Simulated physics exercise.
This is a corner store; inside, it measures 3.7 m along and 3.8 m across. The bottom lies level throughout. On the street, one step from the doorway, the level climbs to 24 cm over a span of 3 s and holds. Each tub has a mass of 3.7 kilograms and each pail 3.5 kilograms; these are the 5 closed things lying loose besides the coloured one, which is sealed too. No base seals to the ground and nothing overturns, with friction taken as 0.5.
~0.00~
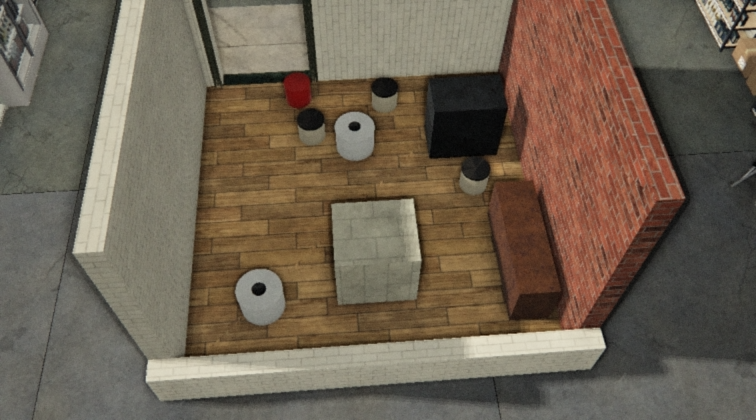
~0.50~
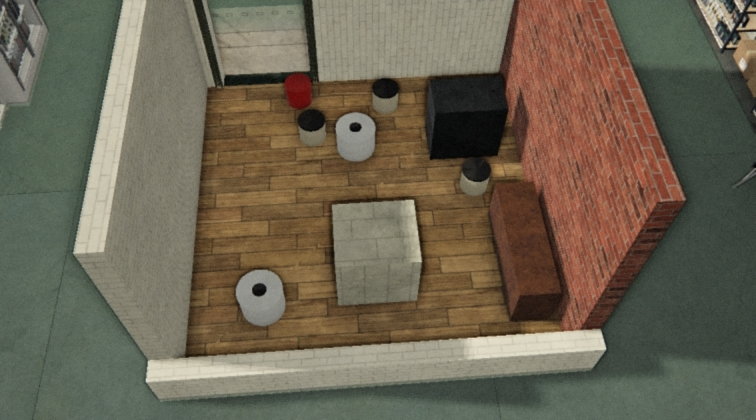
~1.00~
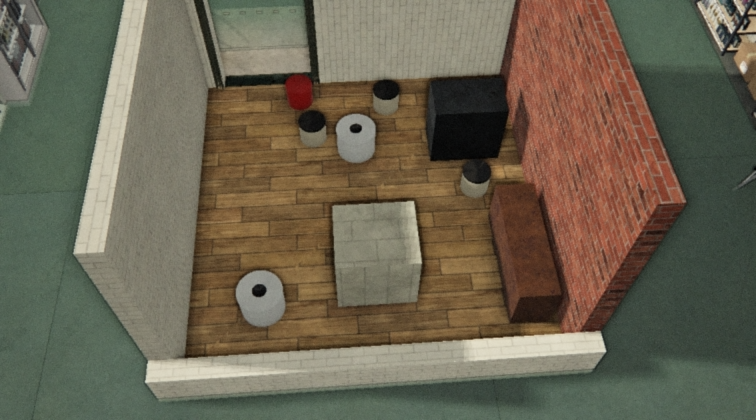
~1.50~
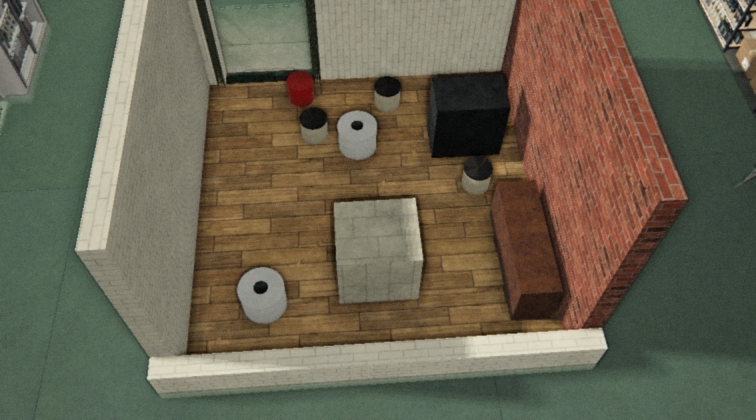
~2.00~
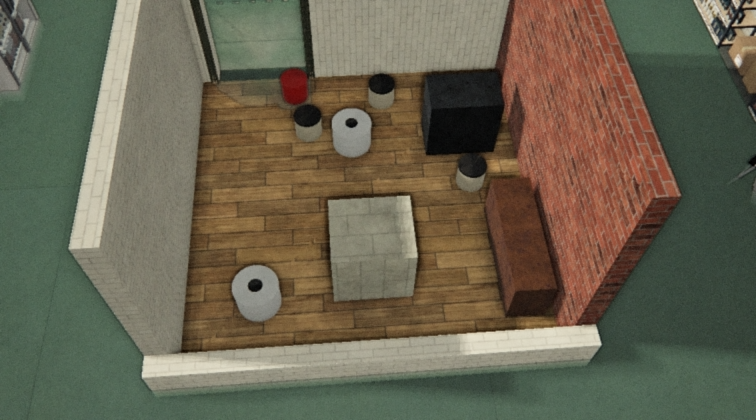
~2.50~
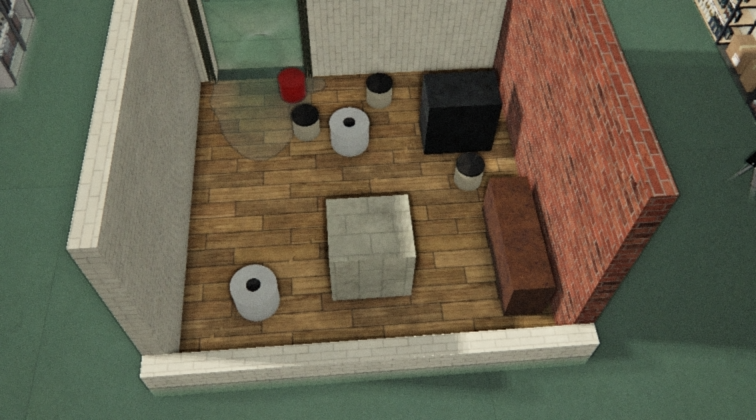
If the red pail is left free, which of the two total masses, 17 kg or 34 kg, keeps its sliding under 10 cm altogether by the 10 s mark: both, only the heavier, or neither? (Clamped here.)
Only the heavier.
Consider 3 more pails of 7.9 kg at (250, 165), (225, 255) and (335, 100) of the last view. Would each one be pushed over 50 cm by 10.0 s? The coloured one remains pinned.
Taking them in turn, the first is beyond the line, the second beyond the line and the third inside the line.
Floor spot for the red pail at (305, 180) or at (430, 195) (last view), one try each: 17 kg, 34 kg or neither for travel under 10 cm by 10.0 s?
Trial 1 - the lower mass works; trial 2 - the lower mass works.
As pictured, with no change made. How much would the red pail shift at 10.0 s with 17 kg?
Roughly 30 cm.
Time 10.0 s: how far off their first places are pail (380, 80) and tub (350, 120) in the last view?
In that order: 60 cm, 20 cm.
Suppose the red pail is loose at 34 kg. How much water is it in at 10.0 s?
9 cm, roughly.
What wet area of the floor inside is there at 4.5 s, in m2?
8.0 m2.
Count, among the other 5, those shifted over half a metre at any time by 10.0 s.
2.
After 3.5 s the red pail would be 11 cm from its start with 17 kg and 0 cm from its start with 34 kg; 9 cm of water round it then.
After 4.5 s the red pail would be 32 cm from its start with 17 kg and 0 cm from its start with 34 kg; 8 cm of water round it then.
After 7.0 s the red pail would be 32 cm from its start with 17 kg and 0 cm from its start with 34 kg; 9 cm of water round it then.
After 10.0 s the red pail would be 32 cm from its start with 17 kg and 0 cm from its start with 34 kg; 9 cm of water round it then.
